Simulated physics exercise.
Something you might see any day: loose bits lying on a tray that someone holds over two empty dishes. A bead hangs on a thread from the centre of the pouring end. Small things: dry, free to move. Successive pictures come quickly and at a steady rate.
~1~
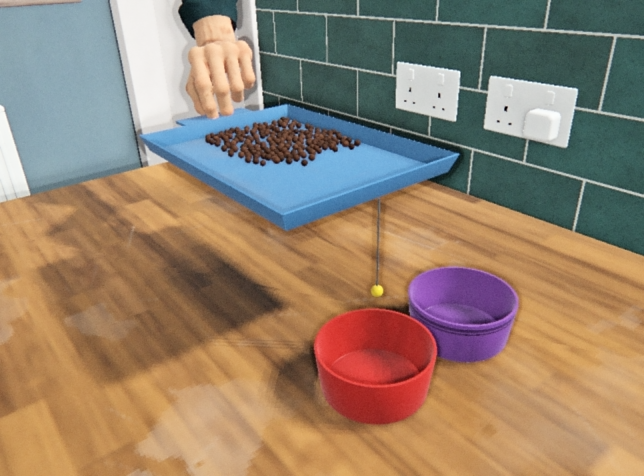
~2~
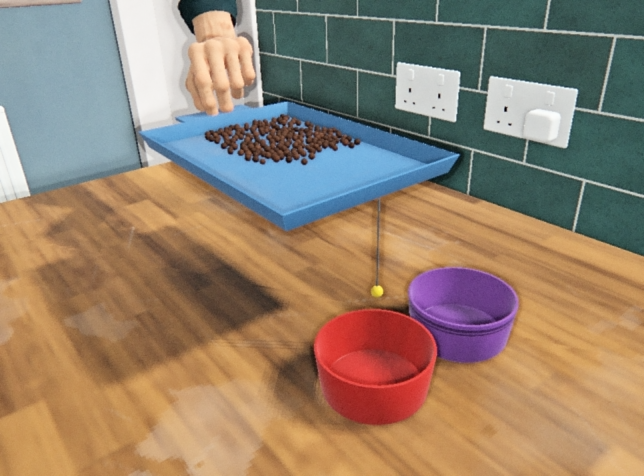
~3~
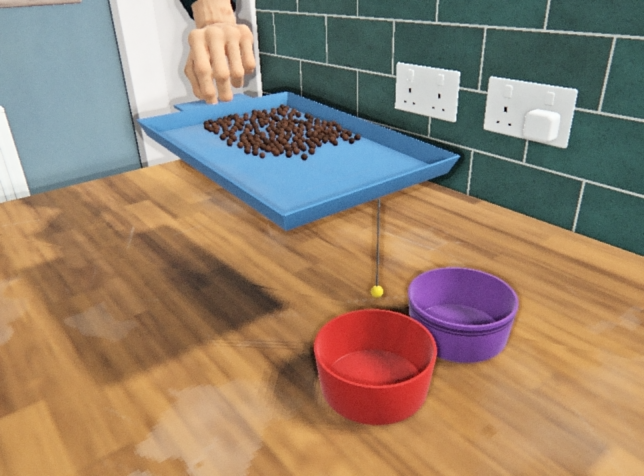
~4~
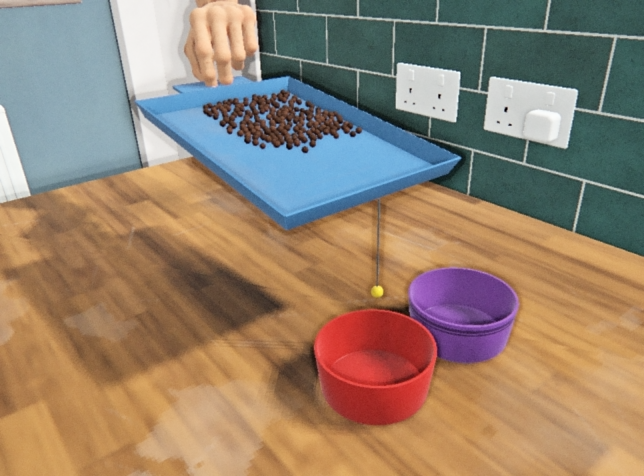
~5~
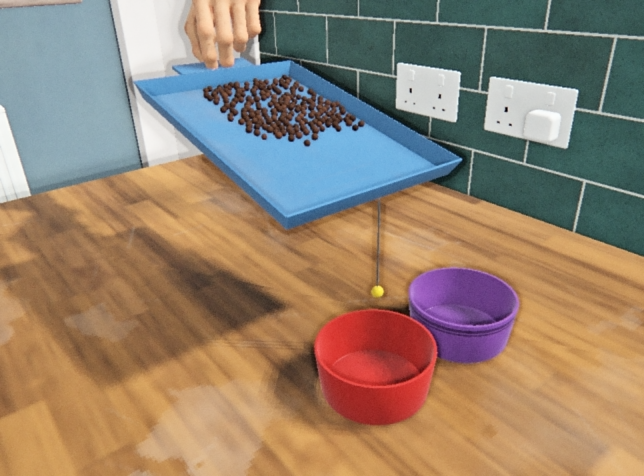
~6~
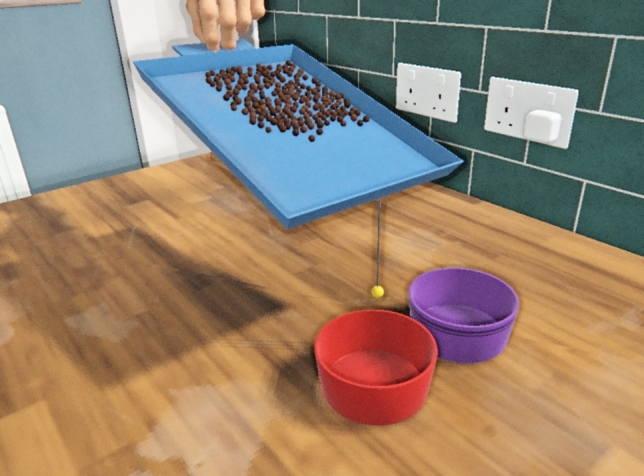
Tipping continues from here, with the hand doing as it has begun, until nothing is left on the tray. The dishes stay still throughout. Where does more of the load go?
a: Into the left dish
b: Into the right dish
(b) Into the right dish.
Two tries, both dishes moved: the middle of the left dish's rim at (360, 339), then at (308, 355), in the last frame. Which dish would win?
Note: Try one - the dish on the right side; try two - the dish on the right side.
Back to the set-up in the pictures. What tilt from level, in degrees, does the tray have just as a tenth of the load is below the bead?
Approx. reading: About 55°.
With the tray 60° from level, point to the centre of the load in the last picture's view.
Centre estimate: (438, 201).
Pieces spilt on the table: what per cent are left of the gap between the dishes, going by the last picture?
Left fraction: Around 20 per cent.
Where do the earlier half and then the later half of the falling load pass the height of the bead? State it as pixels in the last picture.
The leading part at (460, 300), the rest of it at (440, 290).
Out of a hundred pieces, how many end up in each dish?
Left dish: 20 %, right dish: 60 %.
Soon after the last picture, tray tipped steeply; about half on the tray; a small part in the left dish; about a quarter in the right dish; a small part outside both; about a quarter in the air.
A little later, tray tipped right over; a stray few on the tray; a small part in the left dish; about half in the right dish; a small part outside both; about a quarter in the air.
Later still, tray tipped past a quarter turn; about a quarter in the left dish; about two thirds in the right dish; a small part outside both.
At rest, tray tipped past a quarter turn; about a quarter in the left dish; about two thirds in the right dish; a small part outside both.
